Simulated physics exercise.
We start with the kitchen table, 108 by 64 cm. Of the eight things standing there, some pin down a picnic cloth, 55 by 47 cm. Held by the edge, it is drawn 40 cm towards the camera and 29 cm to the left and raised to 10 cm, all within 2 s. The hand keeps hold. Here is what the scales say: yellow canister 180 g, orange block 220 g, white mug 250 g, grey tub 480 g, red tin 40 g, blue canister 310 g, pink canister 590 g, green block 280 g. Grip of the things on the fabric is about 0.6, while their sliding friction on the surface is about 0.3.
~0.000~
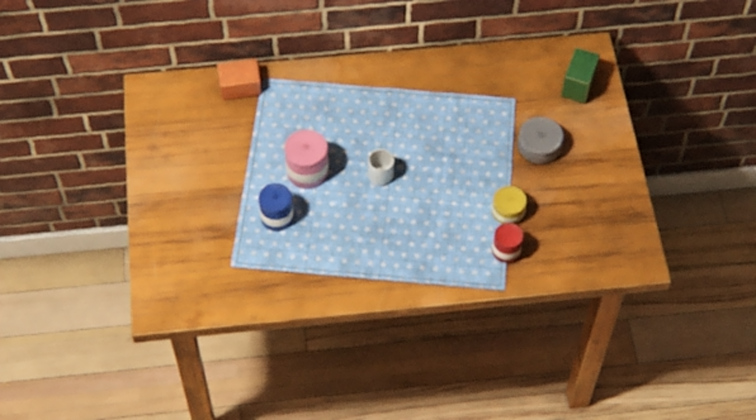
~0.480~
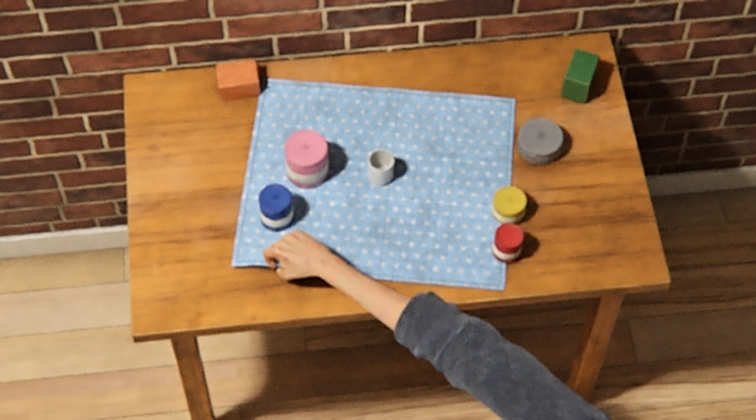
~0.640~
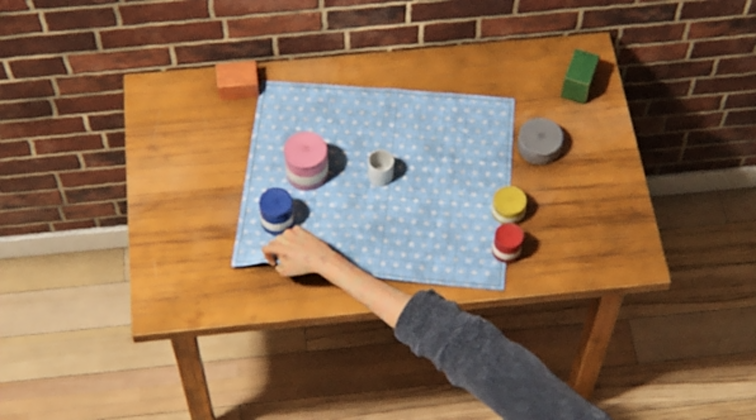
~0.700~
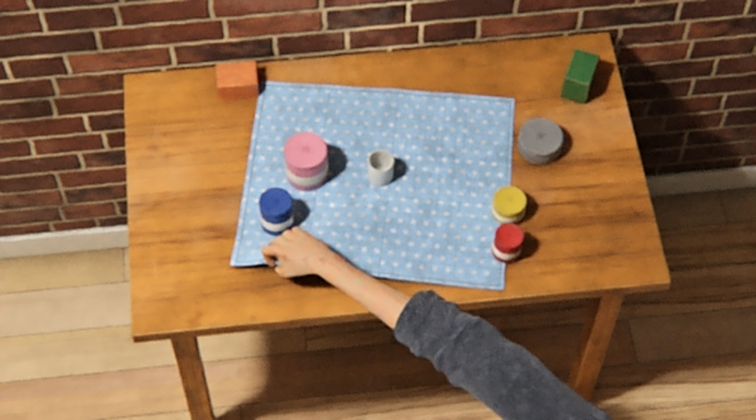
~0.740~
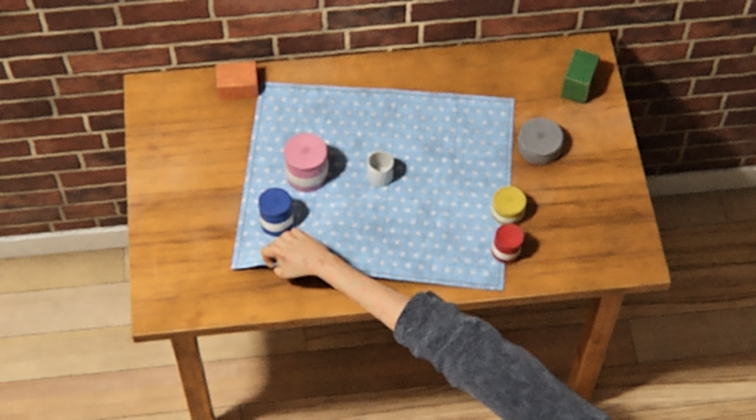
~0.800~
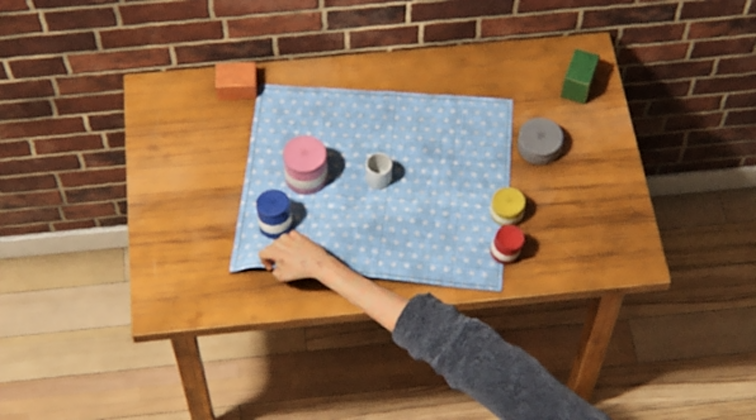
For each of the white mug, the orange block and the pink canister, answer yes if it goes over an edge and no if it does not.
Answers: White mug yes, orange block no, pink canister yes.
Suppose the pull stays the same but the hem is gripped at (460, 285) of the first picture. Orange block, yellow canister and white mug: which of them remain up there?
Log - orange block: Still on top; yellow canister: Off the top; white mug: Off the top.
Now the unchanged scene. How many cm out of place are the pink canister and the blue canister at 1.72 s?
The pink canister is 30 cm out, the blue canister 30 cm.
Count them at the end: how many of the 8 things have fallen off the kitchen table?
Count recorded: 3.
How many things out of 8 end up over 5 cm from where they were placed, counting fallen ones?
Count recorded: 4.
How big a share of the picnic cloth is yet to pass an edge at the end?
Roughly 0%.
By 1.3 s, 95 % of the picnic cloth is still over the top; white mug 15 cm off its start, pink canister 13 cm off its start, orange block 1 cm off its start.
By 1.7 s, 60 % of the picnic cloth is still over the top; white mug 34 cm off its start, pink canister 31 cm off its start, orange block 1 cm off its start.
By 2.2 s, 0 % of the picnic cloth is still over the top; white mug over the edge, pink canister over the edge, orange block 1 cm off its start at (233, 76).
By 2.6 s, 0 % of the picnic cloth is still over the top; white mug over the edge, pink canister over the edge, orange block 1 cm off its start.
By 4.2 s, 0 % of the picnic cloth is still over the top; white mug over the edge, pink canister over the edge, orange block 1 cm off its start at (233, 76), blue canister over the edge.
